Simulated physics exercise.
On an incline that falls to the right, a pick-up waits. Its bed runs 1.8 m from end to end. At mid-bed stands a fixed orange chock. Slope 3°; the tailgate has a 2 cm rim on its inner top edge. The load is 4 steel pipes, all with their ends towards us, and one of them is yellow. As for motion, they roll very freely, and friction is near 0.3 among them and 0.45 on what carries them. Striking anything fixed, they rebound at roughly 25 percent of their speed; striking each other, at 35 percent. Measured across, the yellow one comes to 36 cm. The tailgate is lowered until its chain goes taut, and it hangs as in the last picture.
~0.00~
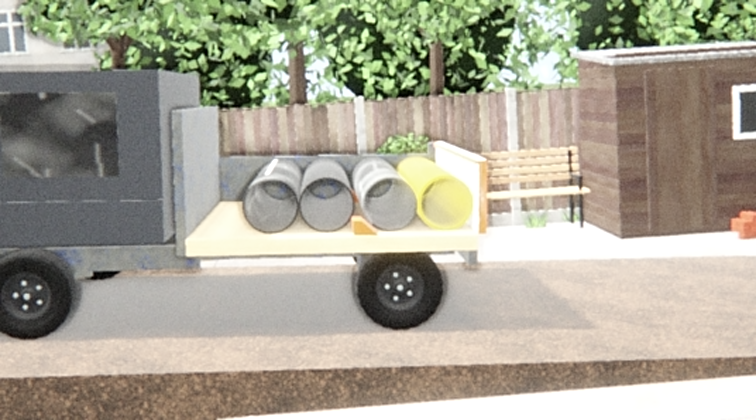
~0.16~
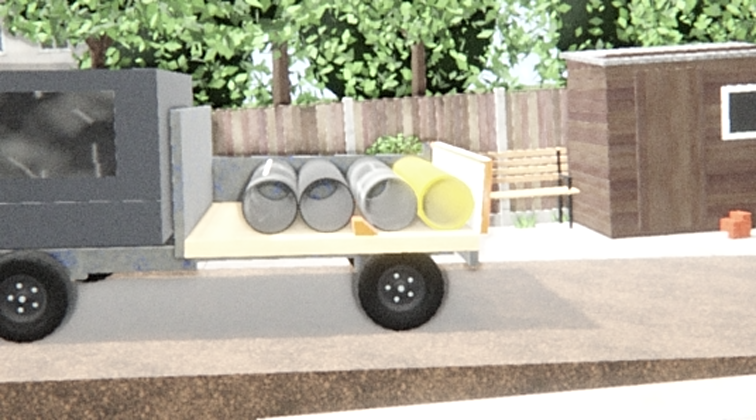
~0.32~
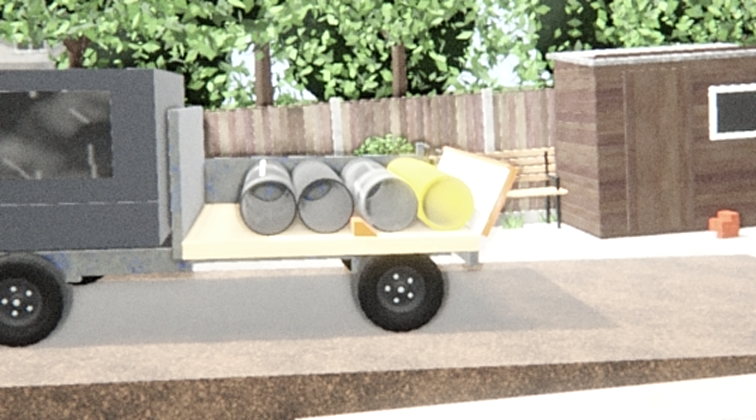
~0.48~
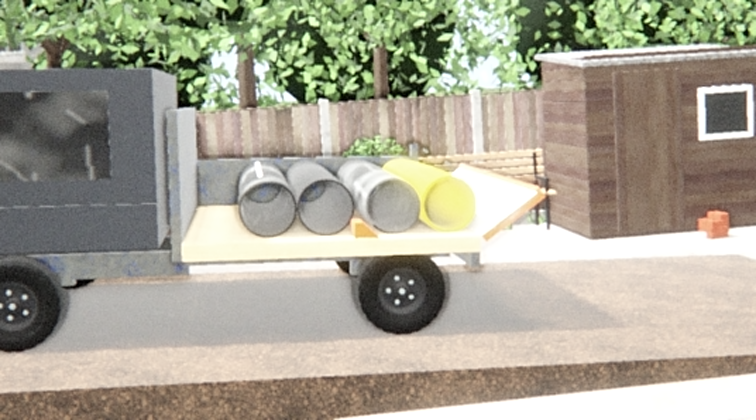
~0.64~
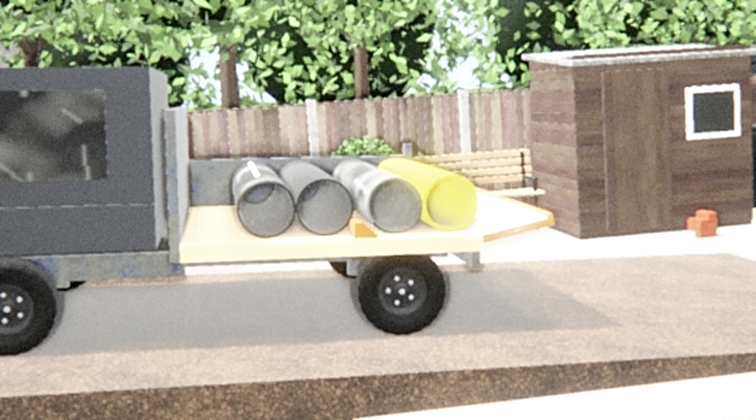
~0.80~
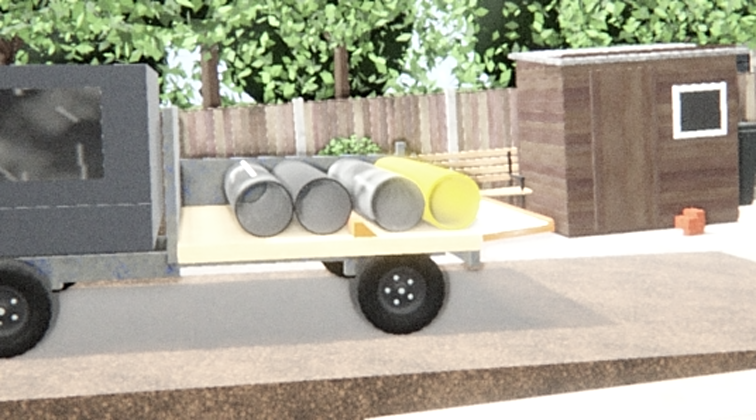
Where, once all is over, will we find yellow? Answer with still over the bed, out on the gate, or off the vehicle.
I would say out on the gate.
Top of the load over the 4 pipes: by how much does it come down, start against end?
Comparing start and end, it's lower by about 0 cm.
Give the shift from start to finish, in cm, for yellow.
For yellow, around 40.
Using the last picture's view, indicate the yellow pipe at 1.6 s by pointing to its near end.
Estimated pixel position: About (481, 201).
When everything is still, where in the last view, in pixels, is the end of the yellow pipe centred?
It comes to rest at about (509, 197).
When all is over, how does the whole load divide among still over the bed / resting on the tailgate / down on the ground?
Counts in the order asked: 3, 1, 0.
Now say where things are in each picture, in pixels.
In the first frame, yellow (446, 203); gate 87° above level, tip at (482, 163); 4 of the 4 make up the bottom layer on the bed.
In the second frame, yellow (447, 203); gate 84° above level, tip at (488, 163).
In the third frame, yellow (447, 204); gate 62° above level, tip at (513, 170).
In the fourth frame, yellow (450, 205); gate 33° above level, tip at (540, 195).
In the fifth frame, yellow (452, 204); gate 9° above level, tip at (550, 221).
In the sixth frame, yellow (454, 202); gate 3° above level, tip at (550, 227).
Then, 1.2 s in, yellow is on the bed, 5 cm short of the hinge, rolling right; 0 of 4 are out.
Then, 1.6 s in, yellow is on the gate, 5 cm past the hinge, rolling right; 0 of 4 are out.
In the end (3.0 s), yellow is on the gate, 25 cm past the hinge; 0 of 4 are out.
